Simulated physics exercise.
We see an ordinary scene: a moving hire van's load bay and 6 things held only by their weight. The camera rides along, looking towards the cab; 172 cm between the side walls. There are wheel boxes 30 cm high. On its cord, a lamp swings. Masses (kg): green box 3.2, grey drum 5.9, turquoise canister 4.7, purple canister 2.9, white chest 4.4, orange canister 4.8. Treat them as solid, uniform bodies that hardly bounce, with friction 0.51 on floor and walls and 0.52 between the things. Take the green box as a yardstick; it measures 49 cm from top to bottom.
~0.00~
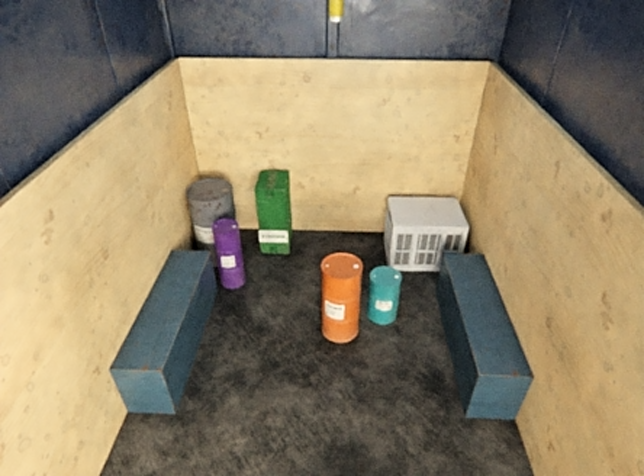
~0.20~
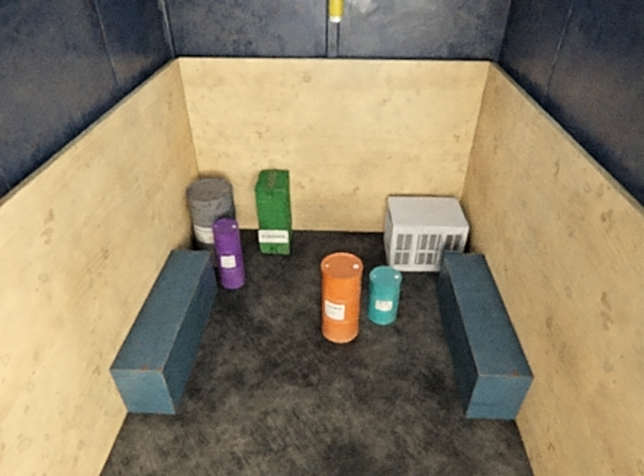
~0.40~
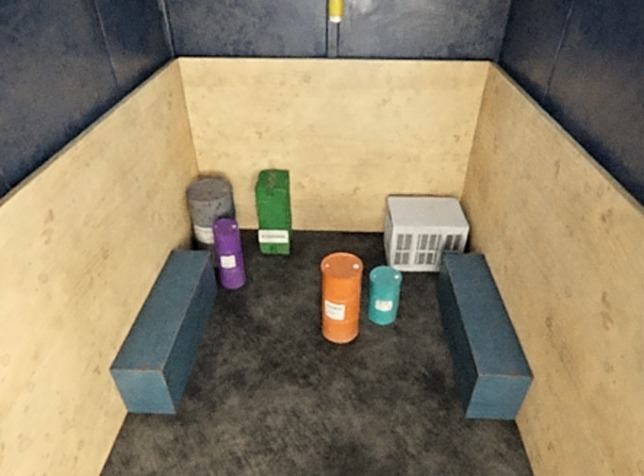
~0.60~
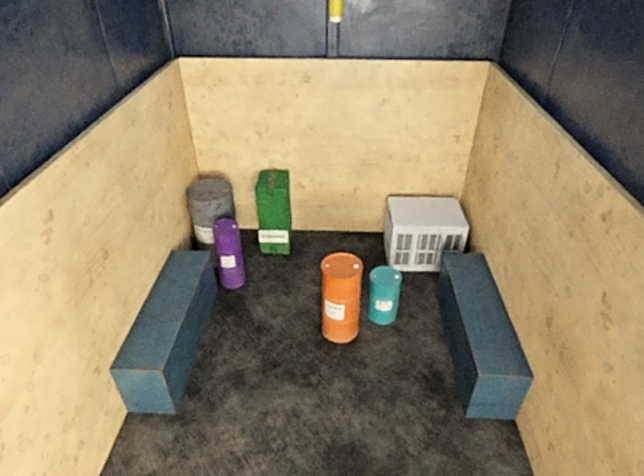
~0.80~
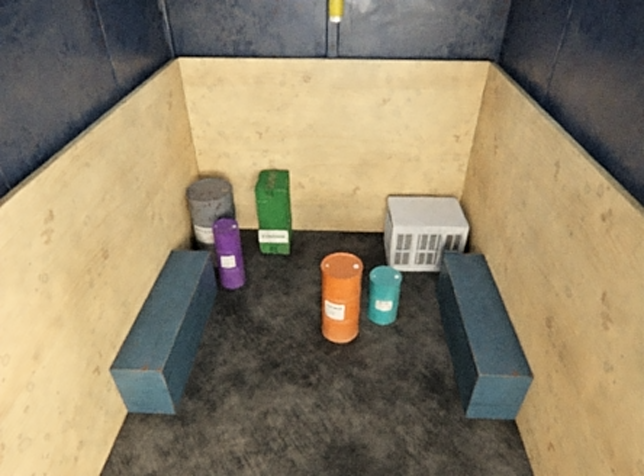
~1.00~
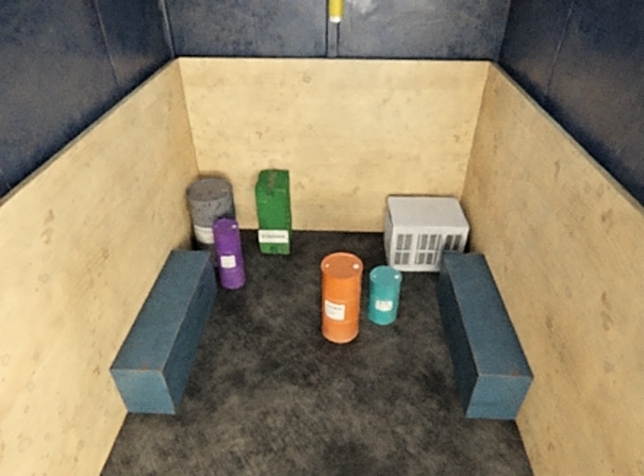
In this clip, a green box, a grey drum, a white chest and purple, orange and turquoise canisters stand on the dark floor of a wood-lined cargo space between two blue wheel boxes, and nothing visibly moves.
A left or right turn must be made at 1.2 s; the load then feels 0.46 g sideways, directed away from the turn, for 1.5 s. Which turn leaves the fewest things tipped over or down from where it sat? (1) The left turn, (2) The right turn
The answer is 2.
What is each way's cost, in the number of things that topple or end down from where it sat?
With a left turn it's 3; with a right turn it's 1.
Turning left. Around 2.00 s, push 0.46 g right; green box at 39° to upright near (302, 213); purple canister at 61° to upright.
Around 2.40 s, push 0.46 g right; green box on its side near (353, 233); purple canister on its side; orange canister at 10° to upright.
Around 3.10 s, smooth; green box on its side near (355, 233); purple canister on its side; orange canister on its side.
Finally (5.7 s), on their side or leaning hard in the load bay, green box, purple canister and orange canister; the other 3 still in place (within 15 cm). In the last view, green box near (355, 233), grey drum near (215, 223).
Turning right instead, orange canister tipped over or down from where it sat, 1 of 6 in all.
